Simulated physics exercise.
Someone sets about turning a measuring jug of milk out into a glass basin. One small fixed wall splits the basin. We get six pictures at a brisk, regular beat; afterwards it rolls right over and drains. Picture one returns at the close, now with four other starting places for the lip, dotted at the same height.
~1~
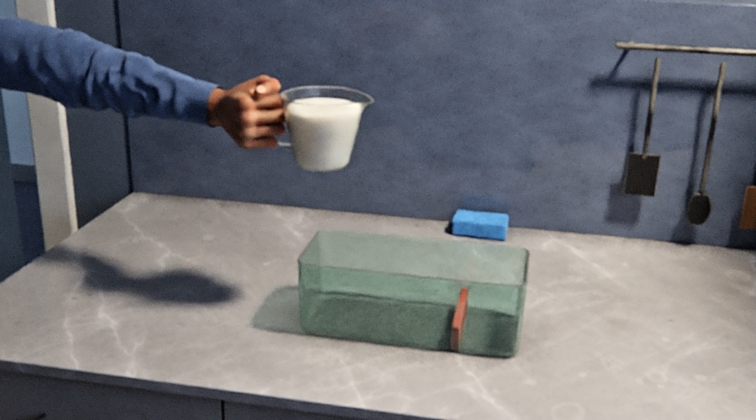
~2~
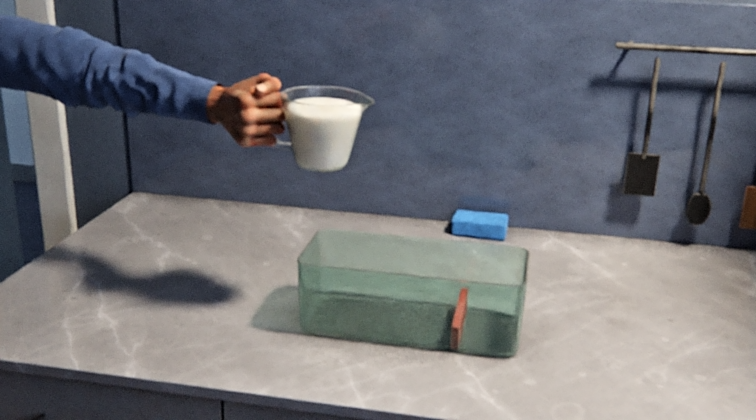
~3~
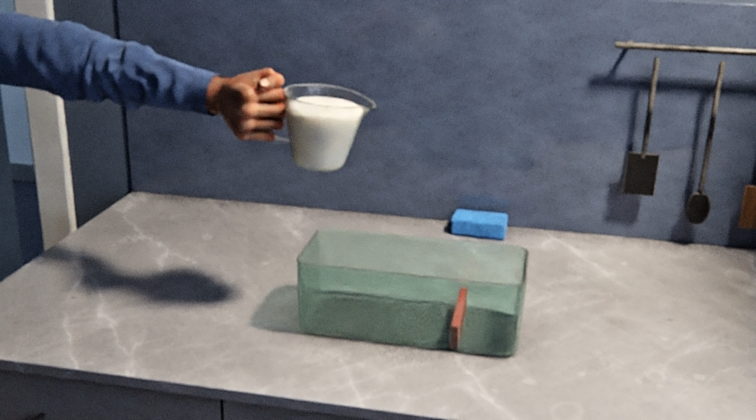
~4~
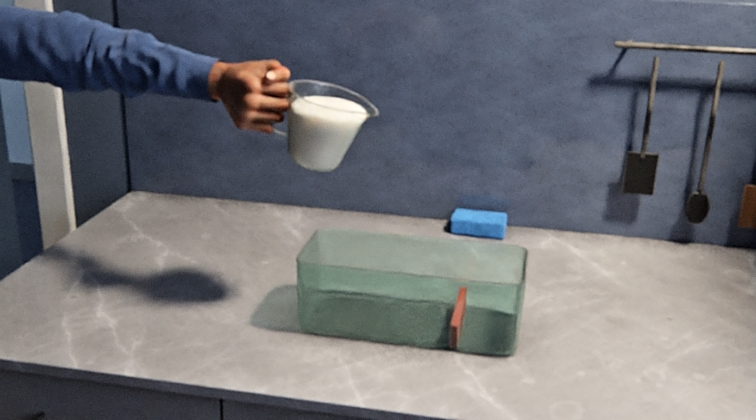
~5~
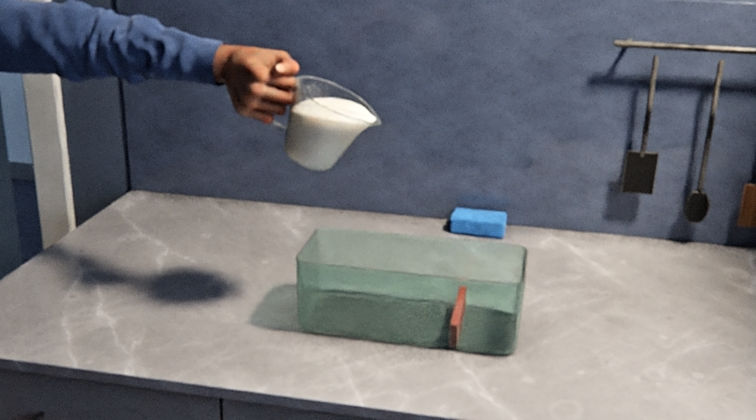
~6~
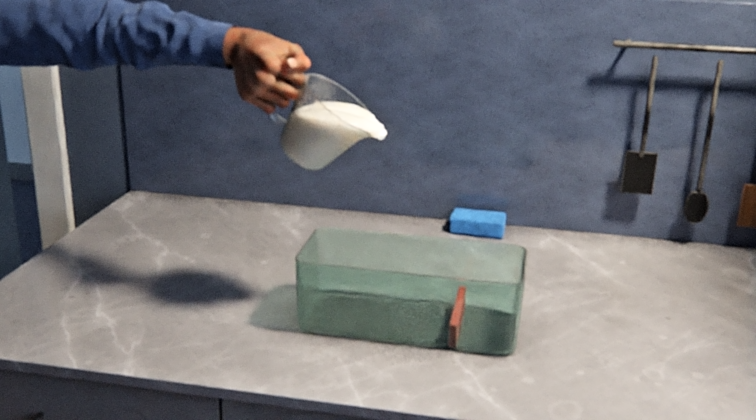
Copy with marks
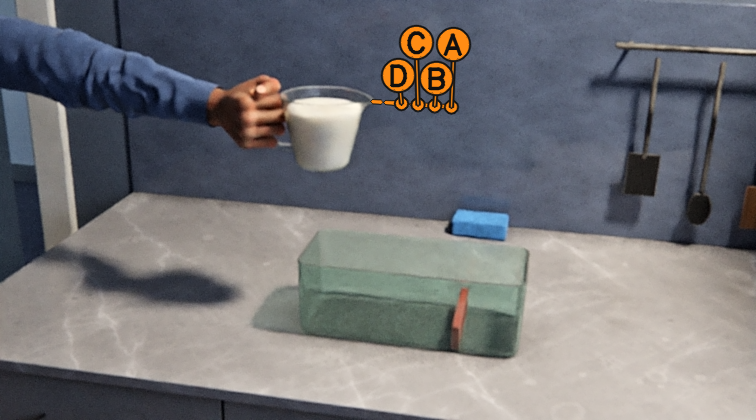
At the start, a hand in a blue sleeve holds a glass measuring jug of milk upright above a greenish glass basin on a marbled counter. The hand then tilts the jug steadily to the right, the milk shifting toward the spout until it reaches the lip.
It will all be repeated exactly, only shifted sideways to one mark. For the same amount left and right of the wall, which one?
Go for B.
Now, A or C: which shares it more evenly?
A.
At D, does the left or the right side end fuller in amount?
More ends on the left.
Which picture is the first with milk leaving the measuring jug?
In picture 6.
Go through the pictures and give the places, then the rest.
In the first frame, upright, lip at (372, 101); basin from (301, 329) to (518, 355); top of the wall at (461, 306); nothing has left yet.
In the second frame, upright, lip at (373, 103); nothing has left yet.
In the third frame, tipped about 6°, lip at (375, 107); nothing has left yet.
In the fourth frame, tipped about 14°, lip at (377, 114); nothing has left yet.
In the fifth frame, tipped about 24°, lip at (379, 123); nothing has left yet.
In the sixth frame, tipped about 36°, lip at (379, 135); milk is over the lip, down to (383, 137).
In orange, A at (451, 107); B at (434, 105); C at (418, 104); D at (401, 103).
For place A, about 33 % ends left of the wall and 63 % right of it; 4 % is lost outside.
For place B, about 50 % ends left of the wall and 47 % right of it; 3 % is lost outside.
For place C, about 72 % ends left of the wall and 24 % right of it; 4 % is lost outside.
For place D, about 83 % ends left of the wall and 10 % right of it; 7 % is lost outside.
